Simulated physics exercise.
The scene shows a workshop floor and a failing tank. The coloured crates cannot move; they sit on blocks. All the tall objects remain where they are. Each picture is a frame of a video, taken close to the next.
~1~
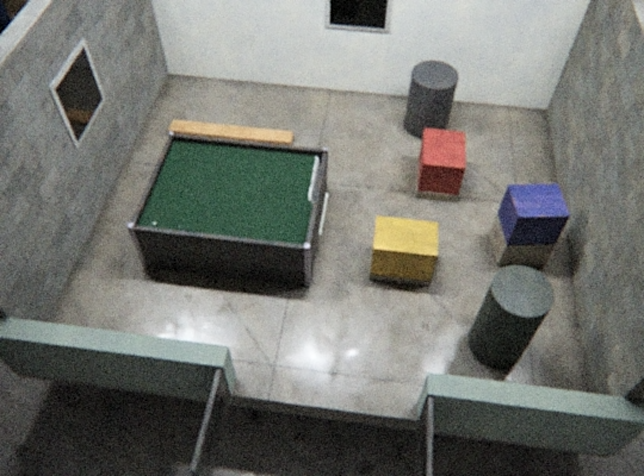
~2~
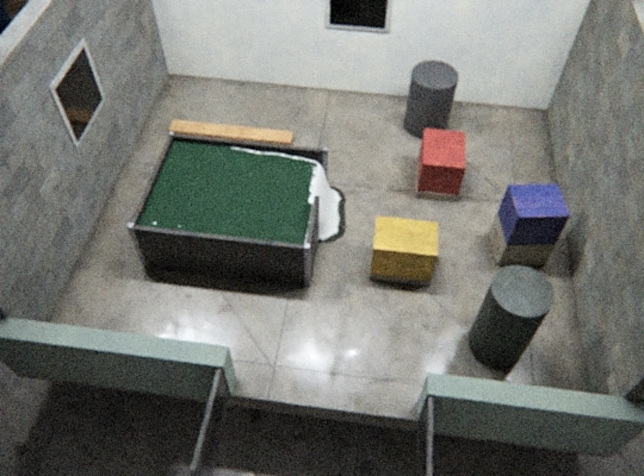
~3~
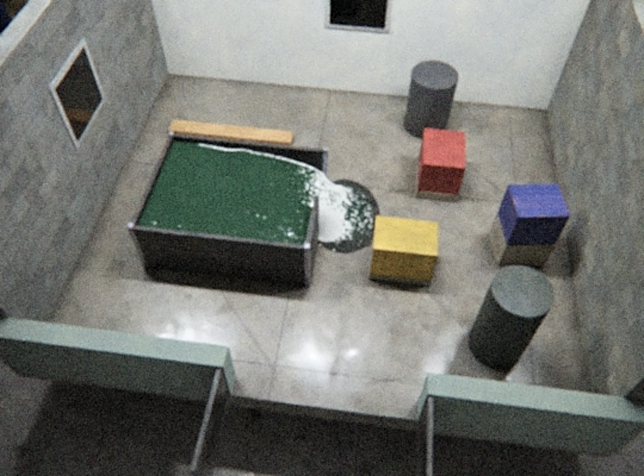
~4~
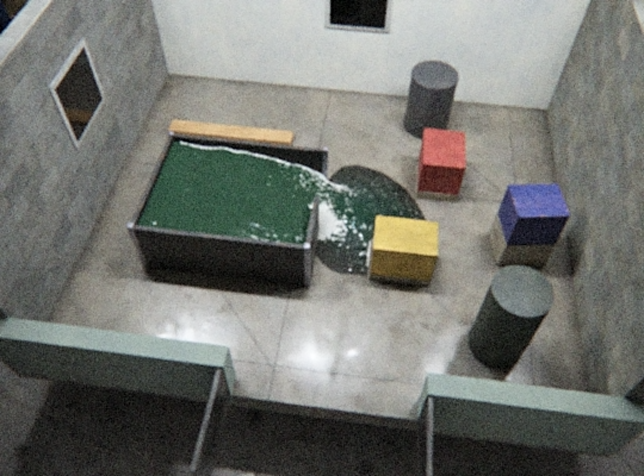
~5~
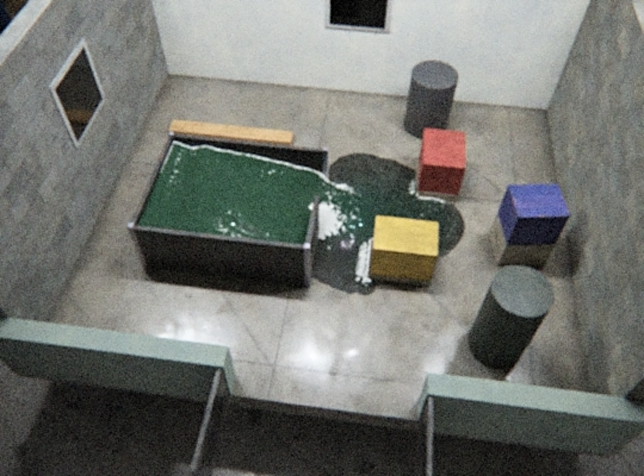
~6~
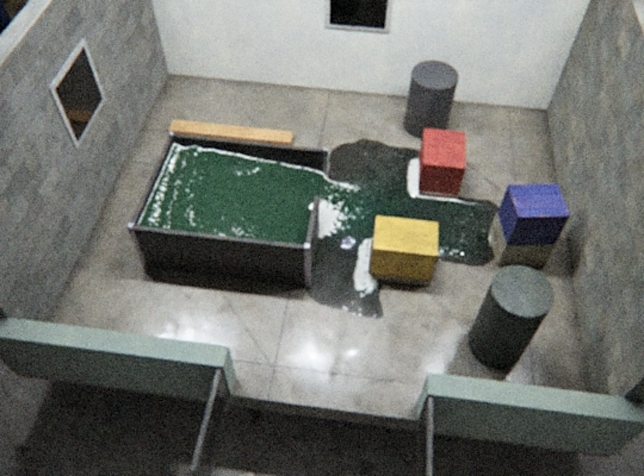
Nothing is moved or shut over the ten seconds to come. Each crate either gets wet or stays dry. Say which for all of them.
At the end, the red crate will be caught by the water; the yellow crate will be caught by the water; the blue crate will be missed by the water.
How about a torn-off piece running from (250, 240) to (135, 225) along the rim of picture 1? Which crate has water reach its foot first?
That is the yellow-painted one.
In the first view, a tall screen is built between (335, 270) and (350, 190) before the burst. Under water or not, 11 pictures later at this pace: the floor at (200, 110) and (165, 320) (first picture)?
In order, I'd call them bare and bare.
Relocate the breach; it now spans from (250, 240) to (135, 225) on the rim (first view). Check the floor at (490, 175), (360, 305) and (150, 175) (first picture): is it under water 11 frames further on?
The first comes out untouched, the second soaked, the third soaked.
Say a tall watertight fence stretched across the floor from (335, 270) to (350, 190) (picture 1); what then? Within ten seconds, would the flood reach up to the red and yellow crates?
As I see it, red is untouched, while yellow is untouched.
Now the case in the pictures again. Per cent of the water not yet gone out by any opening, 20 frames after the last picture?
Some 98 parts in a hundred have not run off.
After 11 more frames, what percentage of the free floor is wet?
My estimate is near 45 per cent.
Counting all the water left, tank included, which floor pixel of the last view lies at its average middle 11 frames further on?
Point: (333, 218).
A moment on, water covers 25 % of the floor; the red crate water round its plinth, the yellow crate water round its plinth, the blue crate water round its plinth.
Next, water covers 45 % of the floor; the red crate water round its plinth, the yellow crate water round its plinth, the blue crate water round its plinth.
Then, water covers 65 % of the floor; the red crate water round its plinth, the yellow crate water round its plinth, the blue crate water round its plinth.
Later, water covers 85 % of the floor; the red crate water round its plinth, the yellow crate water round its plinth, the blue crate water round its plinth.
In the end, water covers 100 % of the floor; the red crate was topped, the yellow crate was topped, the blue crate stayed above the water.
